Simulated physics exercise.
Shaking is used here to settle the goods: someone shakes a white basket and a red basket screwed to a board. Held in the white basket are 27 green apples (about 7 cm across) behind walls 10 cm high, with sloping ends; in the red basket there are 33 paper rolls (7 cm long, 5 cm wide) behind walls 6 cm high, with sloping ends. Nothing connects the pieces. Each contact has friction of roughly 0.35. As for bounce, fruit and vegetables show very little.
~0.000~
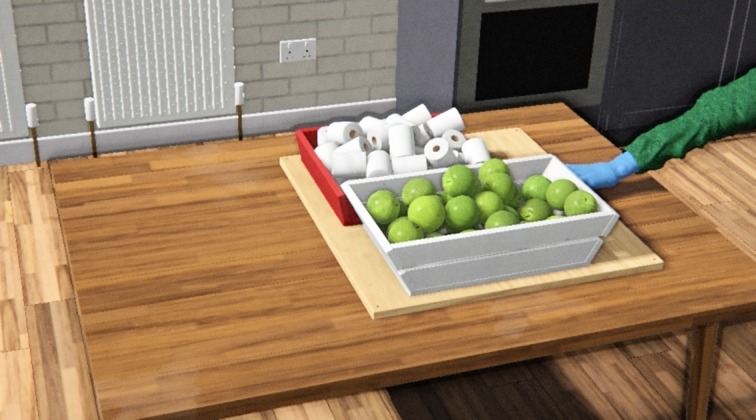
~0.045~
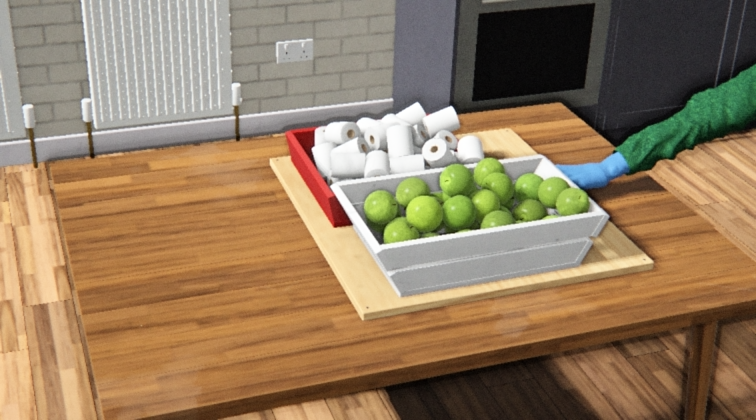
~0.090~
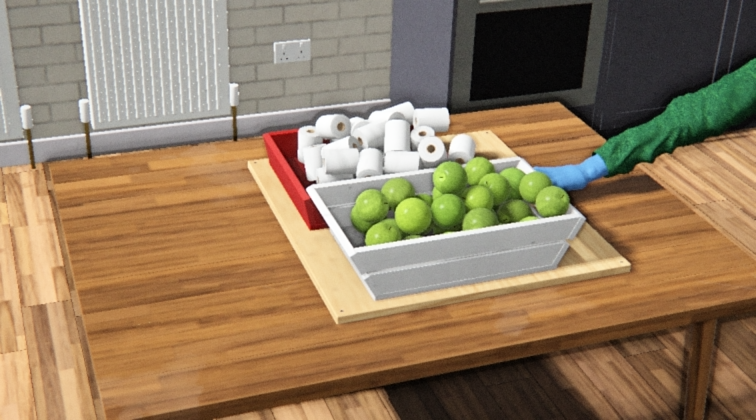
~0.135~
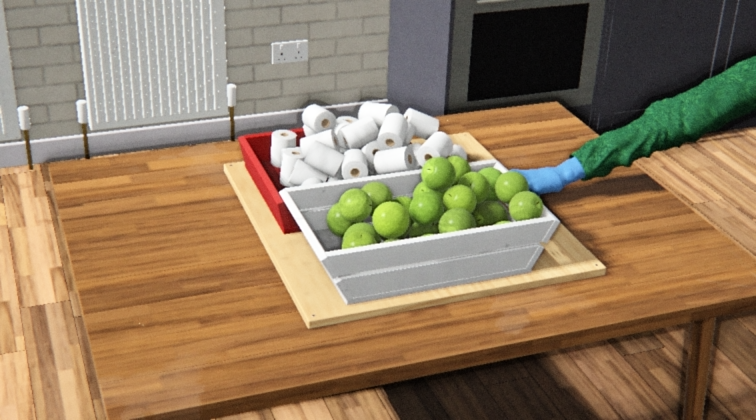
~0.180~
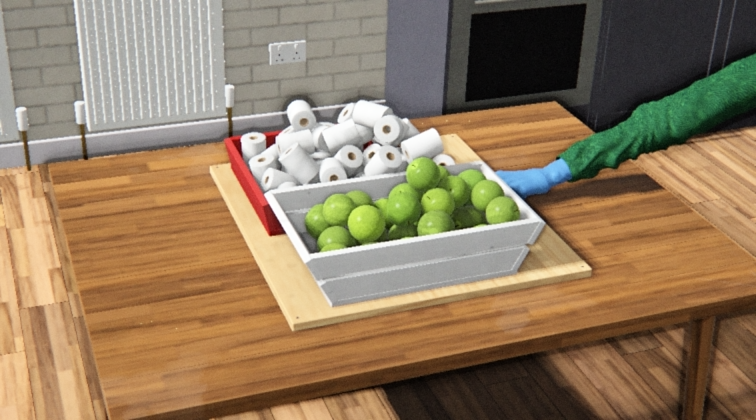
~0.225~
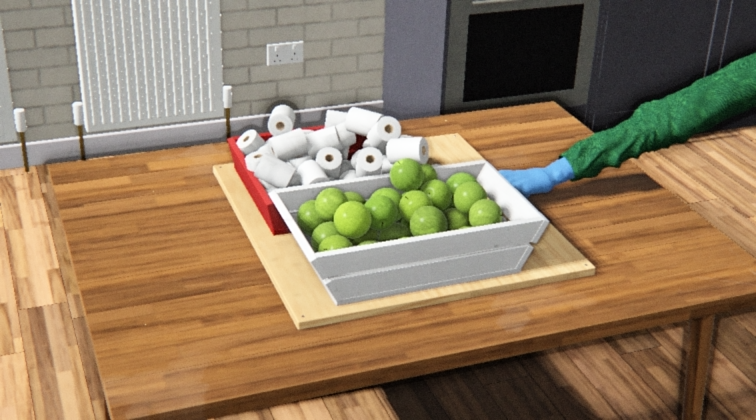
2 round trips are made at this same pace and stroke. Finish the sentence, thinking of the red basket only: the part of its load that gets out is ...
... more than one in six.
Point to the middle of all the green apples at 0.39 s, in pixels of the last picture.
Their middle is at about (455, 210).
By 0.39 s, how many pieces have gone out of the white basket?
About, white basket: 1.
After 0.39 s, the white basket is down by 1 of 27 and the red basket is down by 6 of 33.
After 0.60 s, the white basket is down by 2 of 27 and the red basket is down by 11 of 33.
After 0.90 s, the white basket is down by 4 of 27 and the red basket is down by 15 of 33.
When it is over (at 1.28 s), the white basket is down by 5 of 27 and the red basket is down by 16 of 33. Asked share, 16 of 33, 48 per cent.
